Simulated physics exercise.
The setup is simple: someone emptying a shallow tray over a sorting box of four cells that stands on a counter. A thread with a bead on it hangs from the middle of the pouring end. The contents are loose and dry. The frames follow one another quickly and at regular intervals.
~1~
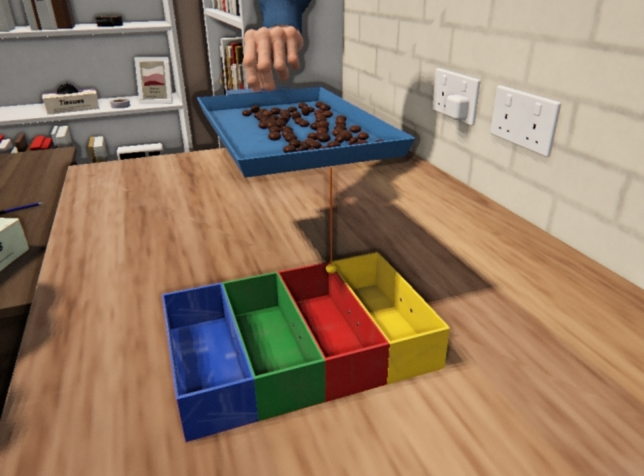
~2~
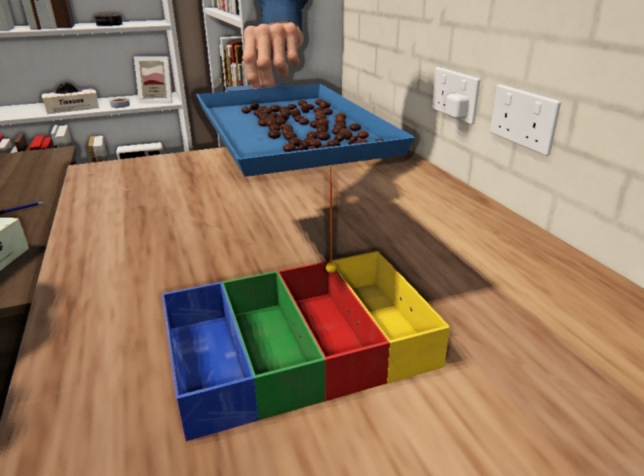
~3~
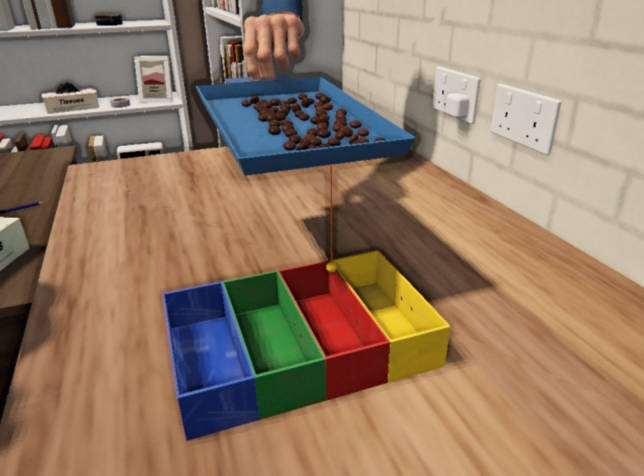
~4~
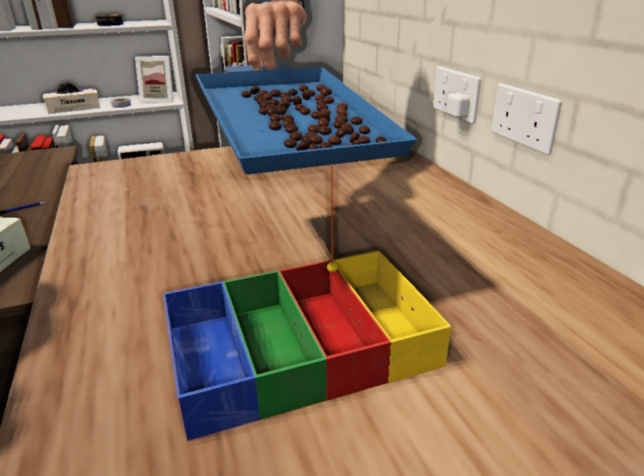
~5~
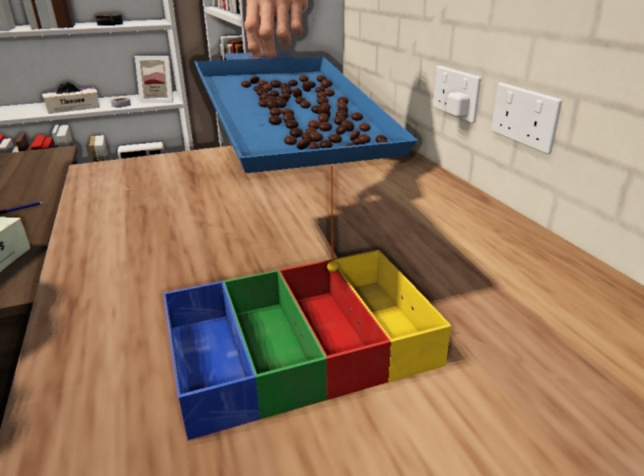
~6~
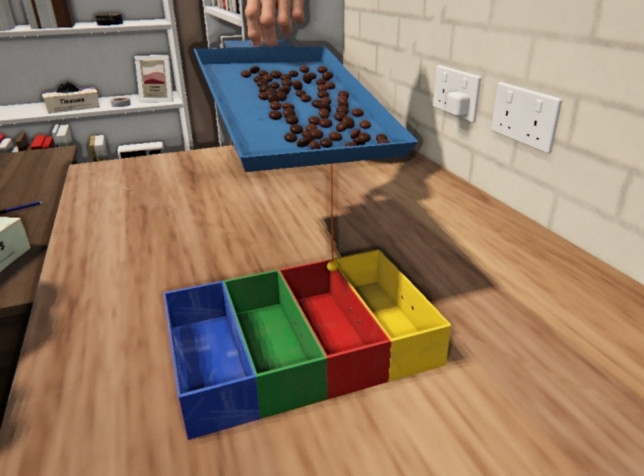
A blue tray of small brown drops tilted slightly as a hand raised its far end, its right front corner lowest, while the blue, green, red and yellow box below stayed still and empty.
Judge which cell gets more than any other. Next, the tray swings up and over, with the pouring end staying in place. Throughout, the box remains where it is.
Most goes to the yellow cell.
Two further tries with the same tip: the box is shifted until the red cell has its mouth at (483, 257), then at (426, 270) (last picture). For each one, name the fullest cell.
So the first one goes to the cell in blue and the second to the cell in green.
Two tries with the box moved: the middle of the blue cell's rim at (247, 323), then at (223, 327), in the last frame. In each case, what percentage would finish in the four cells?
You'd get 100 per cent first and 80 per cent second.
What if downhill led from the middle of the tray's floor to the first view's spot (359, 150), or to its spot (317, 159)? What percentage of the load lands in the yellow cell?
The first try would leave around 50 per cent there, the second around 40 per cent.
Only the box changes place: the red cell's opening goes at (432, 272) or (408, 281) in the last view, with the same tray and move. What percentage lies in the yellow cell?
It comes to near 0 per cent the first time and near 10 per cent the second time.
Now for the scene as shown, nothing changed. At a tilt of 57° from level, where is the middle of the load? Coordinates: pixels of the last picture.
Mark it at roughly (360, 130) in the final frame.
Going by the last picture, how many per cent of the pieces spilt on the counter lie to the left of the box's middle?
That comes to about 0 per cent of the pieces.
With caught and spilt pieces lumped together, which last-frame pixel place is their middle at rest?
The centre comes to rest near (410, 333).
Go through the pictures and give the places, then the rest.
Corners of the pouring end near (244, 157) and (407, 137), level; middle of the load near (304, 124), flat chocolate drops; bead on its thread near (331, 269); blue cell near (219, 405); green cell near (291, 386); red cell near (357, 368); yellow cell near (418, 352), in the first picture.
Corners of the pouring end near (243, 156) and (407, 136), level; middle of the load near (304, 122), in the second picture.
Corners of the pouring end near (244, 155) and (408, 136), tipped barely, lowest at the right corner; middle of the load near (304, 117), in the third picture.
Corners of the pouring end near (245, 155) and (409, 137), tipped a little, lowest at the right corner; middle of the load near (305, 111), in the fourth picture.
Corners of the pouring end near (246, 154) and (409, 138), tipped a little, lowest at the right corner; middle of the load near (305, 105), in the fifth picture.
Corners of the pouring end near (246, 153) and (410, 139), tipped a little, lowest at the right corner; middle of the load near (306, 98); blue cell near (221, 403); green cell near (293, 384); red cell near (359, 366); yellow cell near (419, 349), in the sixth picture.
Shortly afterwards, tray tipped steeply; the whole lot on the tray.
Next, tray tipped right over; the bulk on the tray; only a few in the yellow cell; near a quarter falling or outside the box.
Some moments later, tray tipped past a quarter turn; near half in the yellow cell; a little in the red cell; only a few in the green cell; near half falling or outside the box.
In the end, tray tipped past a quarter turn; near half in the yellow cell; a little in the red cell; only a few in the green cell; none at all in the blue cell; near half outside the box.
